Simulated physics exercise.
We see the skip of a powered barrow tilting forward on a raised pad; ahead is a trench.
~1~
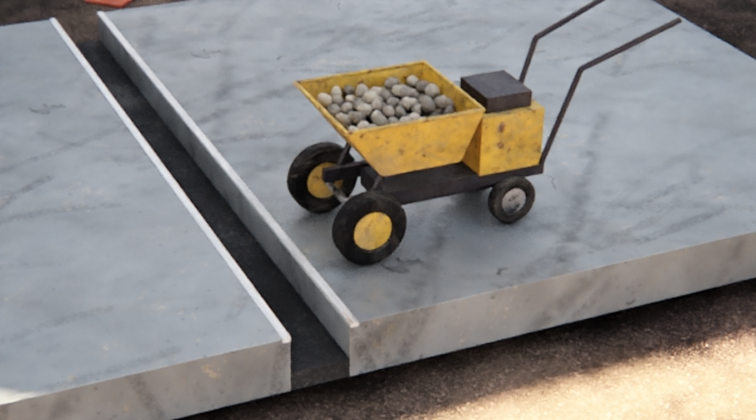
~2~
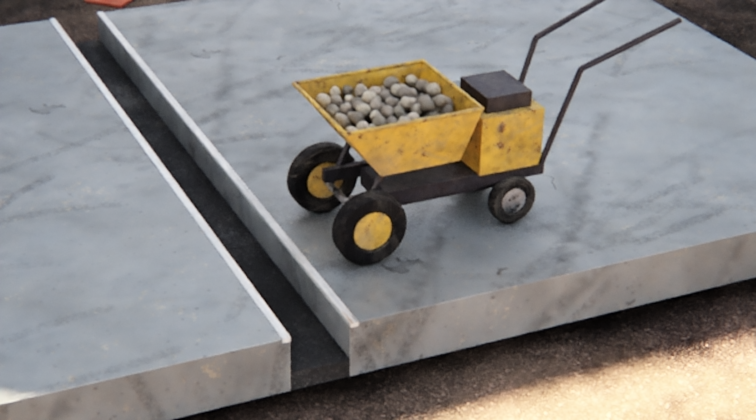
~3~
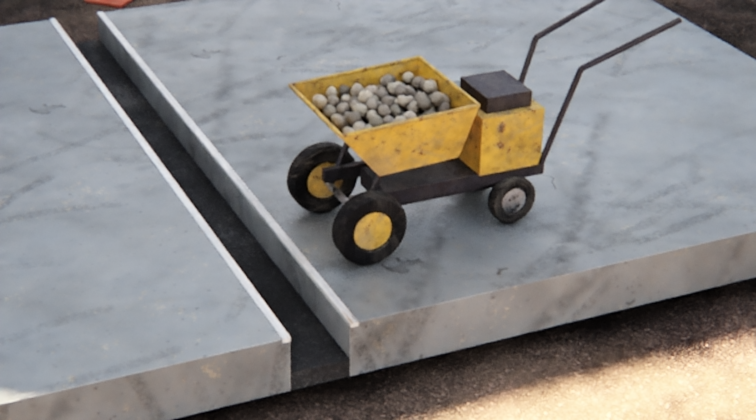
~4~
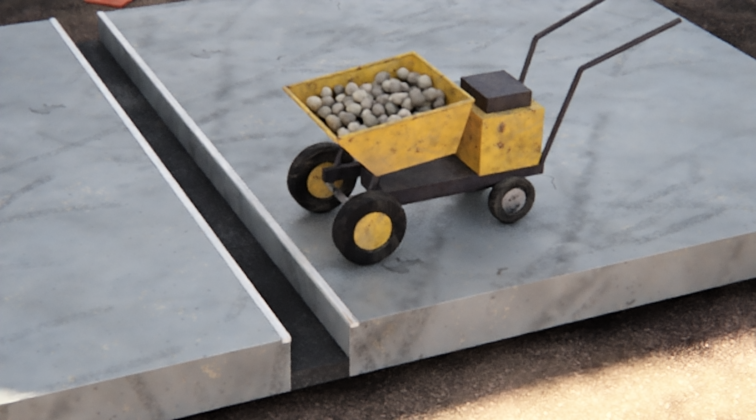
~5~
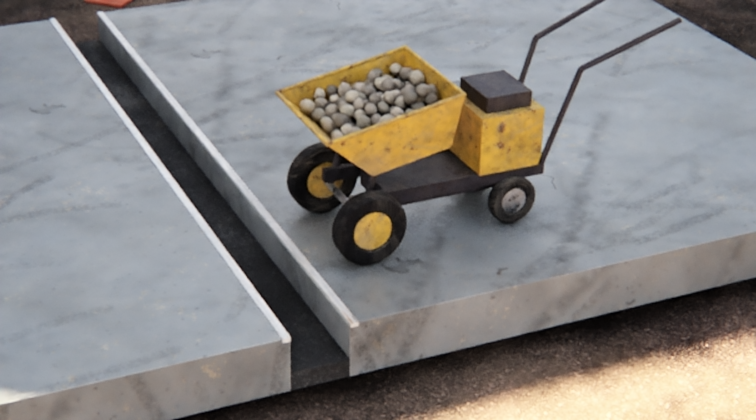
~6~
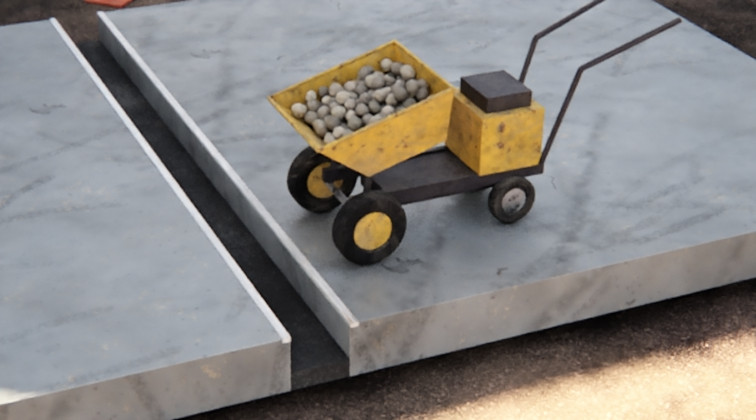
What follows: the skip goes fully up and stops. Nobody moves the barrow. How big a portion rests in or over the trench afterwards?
Trench holds a minority.
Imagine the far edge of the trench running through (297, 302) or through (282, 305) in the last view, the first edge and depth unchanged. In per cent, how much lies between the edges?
First case 0 %, second case 10 %.
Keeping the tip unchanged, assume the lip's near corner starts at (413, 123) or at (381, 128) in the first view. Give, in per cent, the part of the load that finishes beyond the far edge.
Near 0 % and 30 %.
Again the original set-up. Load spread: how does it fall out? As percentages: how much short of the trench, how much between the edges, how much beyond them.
Short 0, between 20, beyond 80.
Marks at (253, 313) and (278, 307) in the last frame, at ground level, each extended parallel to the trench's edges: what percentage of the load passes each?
Close to 70 and 80 per cent respectively.
Soon after the last picture, skip tipped steeply; all in the skip.
A little later, skip tipped steeply; most in the skip; a stray few in or heaped over the trench; a small part beyond it; a small part falling.
Later still, skip tipped right over; about a quarter in the skip; a small part in or heaped over the trench; most beyond it; a stray few falling.
By the end, skip tipped right over; about a quarter in or heaped over the trench; most beyond it.
